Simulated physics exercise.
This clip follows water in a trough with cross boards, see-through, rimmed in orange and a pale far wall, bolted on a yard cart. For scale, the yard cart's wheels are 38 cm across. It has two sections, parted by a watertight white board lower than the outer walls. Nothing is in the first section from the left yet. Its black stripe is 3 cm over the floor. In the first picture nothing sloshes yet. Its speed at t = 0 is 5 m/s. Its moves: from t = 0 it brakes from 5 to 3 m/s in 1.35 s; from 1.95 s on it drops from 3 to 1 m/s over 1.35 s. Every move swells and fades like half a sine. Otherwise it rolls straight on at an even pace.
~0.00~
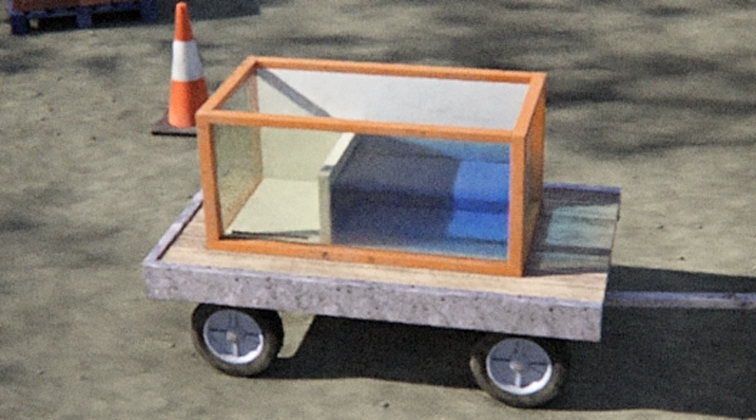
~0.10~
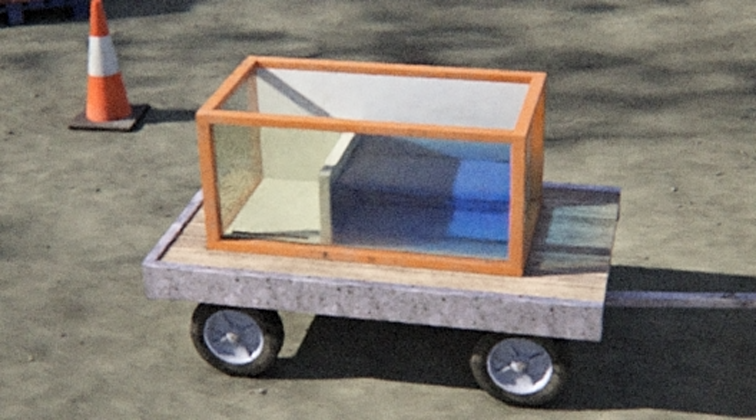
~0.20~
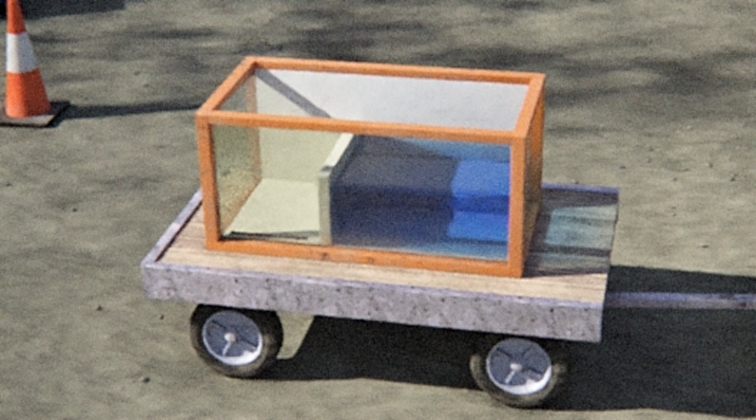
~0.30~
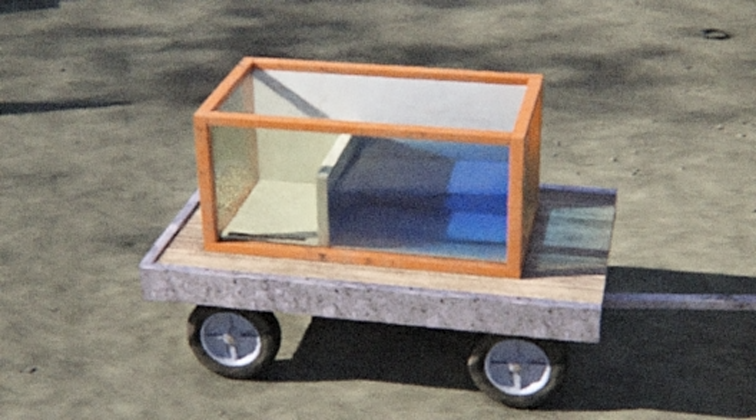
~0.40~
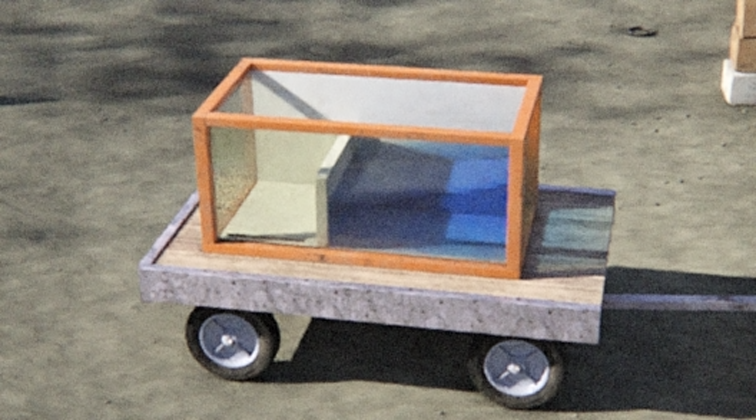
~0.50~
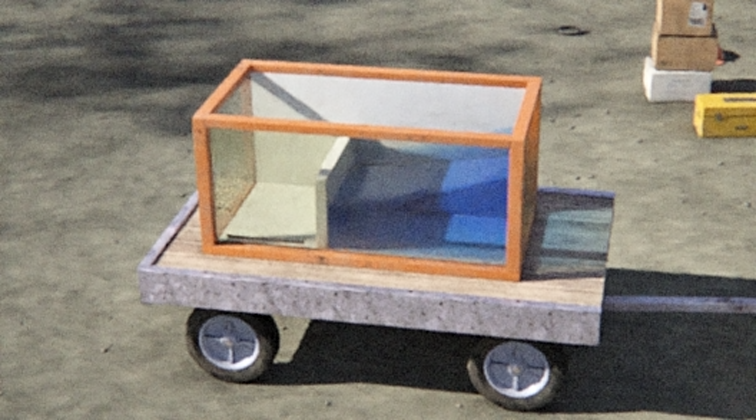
In the video, a yard cart carrying an orange-rimmed, see-through trough with blue water in its right section rolls to the right, passing a traffic cone, while the water's surface shifts and stacked boxes come into view.
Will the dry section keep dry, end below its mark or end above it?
At rest it is below the mark.
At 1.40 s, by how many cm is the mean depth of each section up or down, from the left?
In cm: 0, 0.
By 1.40 s the sections hold 0, 27 cm, left to right.
By 2.50 s the sections hold 0, 27 cm, left to right.
By 3.80 s the sections hold 1, 27 cm, left to right.
By 6.28 s the sections hold 1, 26 cm, left to right.
